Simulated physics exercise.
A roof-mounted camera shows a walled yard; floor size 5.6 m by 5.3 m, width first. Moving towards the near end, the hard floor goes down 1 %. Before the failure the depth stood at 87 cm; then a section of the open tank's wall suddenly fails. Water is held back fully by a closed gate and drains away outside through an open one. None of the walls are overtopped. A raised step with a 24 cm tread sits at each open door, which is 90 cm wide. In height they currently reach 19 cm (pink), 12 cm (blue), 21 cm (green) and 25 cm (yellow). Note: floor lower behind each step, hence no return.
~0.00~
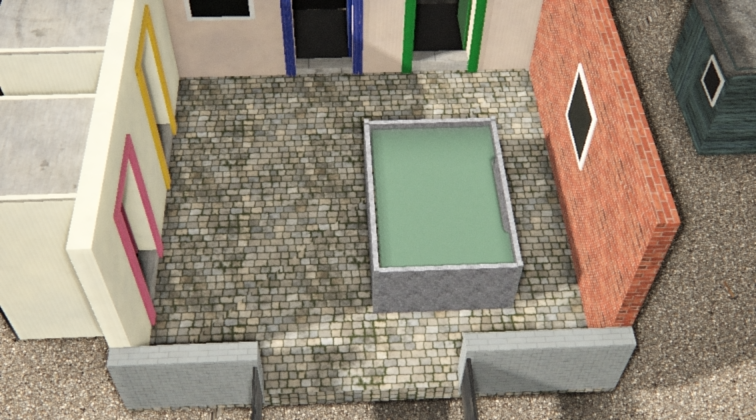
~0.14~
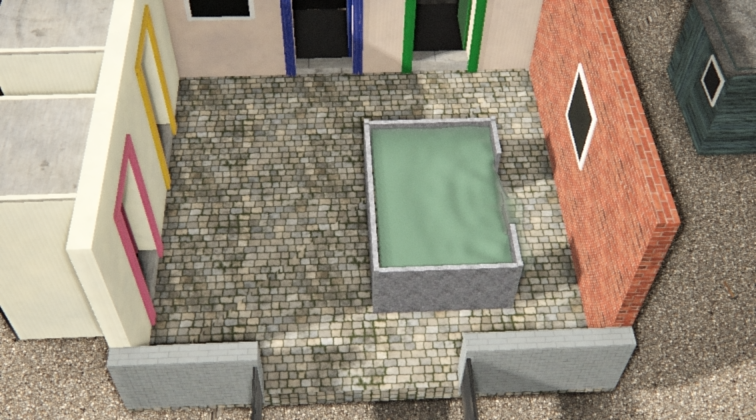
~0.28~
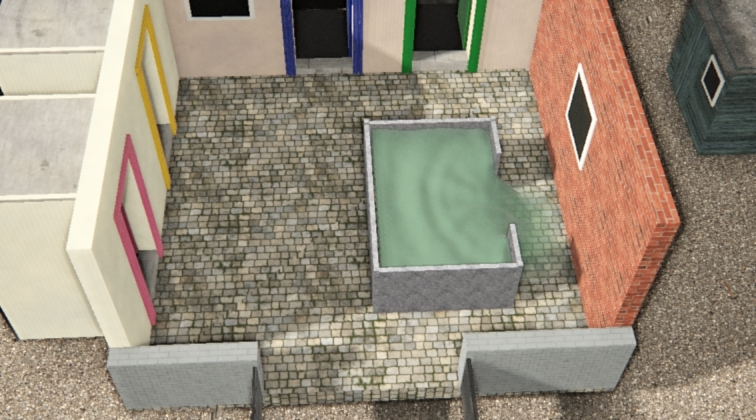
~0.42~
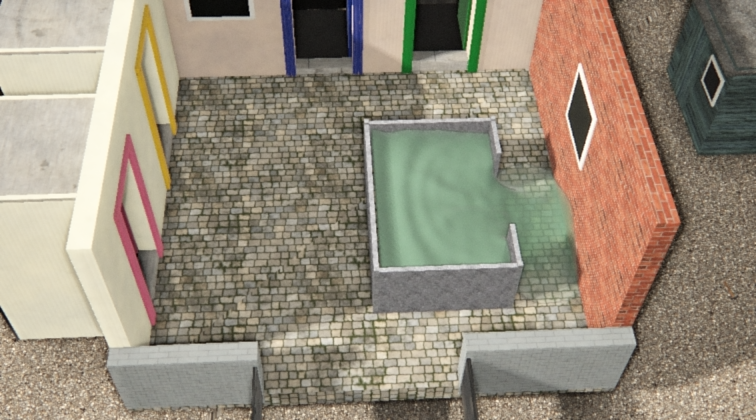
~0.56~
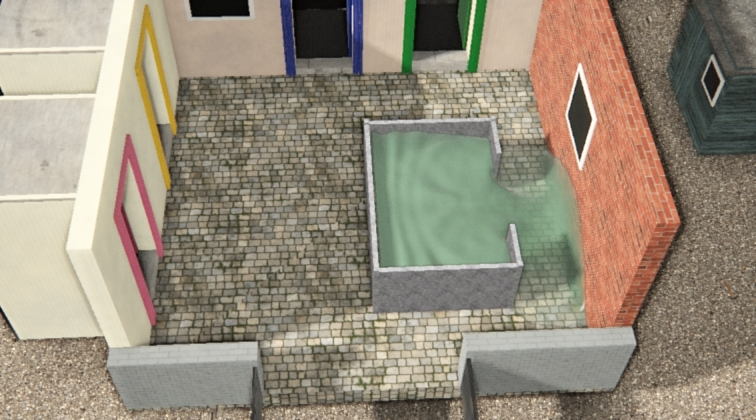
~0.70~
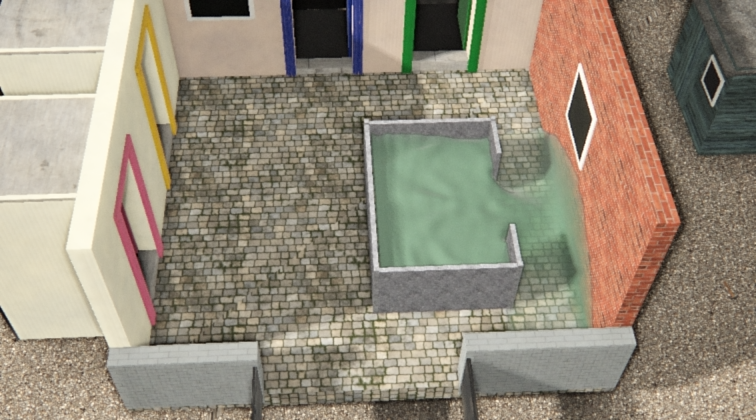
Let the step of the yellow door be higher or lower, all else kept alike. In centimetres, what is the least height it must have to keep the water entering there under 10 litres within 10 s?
13.5 cm.
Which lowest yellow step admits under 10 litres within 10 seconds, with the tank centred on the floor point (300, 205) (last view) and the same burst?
Some 15 cm.
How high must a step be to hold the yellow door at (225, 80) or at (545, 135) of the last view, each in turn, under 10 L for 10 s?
About 11.0 cm for the first and 14.0 cm for the second.
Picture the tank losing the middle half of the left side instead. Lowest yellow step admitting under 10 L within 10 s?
Then something near 26 cm.
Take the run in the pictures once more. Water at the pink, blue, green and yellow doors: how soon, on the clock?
Reading them off: Pink 2.8 s, then blue 2.0 s, then green 1.4 s, then yellow 3.6 s.
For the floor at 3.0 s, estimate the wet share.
I'd say near 70 percent.
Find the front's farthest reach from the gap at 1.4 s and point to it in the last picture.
Lab note: Front tip approx. at (530, 71).
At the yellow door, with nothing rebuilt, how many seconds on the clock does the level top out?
Peak time: Around 6.0 s.
After 1.4 s water covers 25 % of the floor, deepest (66 cm) near (596, 362); it has not reached the yellow door.
After 3.0 s water covers 70 % of the floor, deepest (40 cm) near (596, 362); it has not reached the yellow door.
After 10.0 s water covers 100 % of the floor, deepest (14 cm) near (362, 286); 10 cm at the yellow door, 0 litres in over its 25 cm step.
At the yellow door as built, the water arrived by 3.6 s and peaked near 17 cm at 6.0 s.
Run again over the same 10 s with other heights there, 20 litres in over 12 cm, 1 litre over 16.5 cm. The limit of 10 litres is kept from about 13.5 cm up.
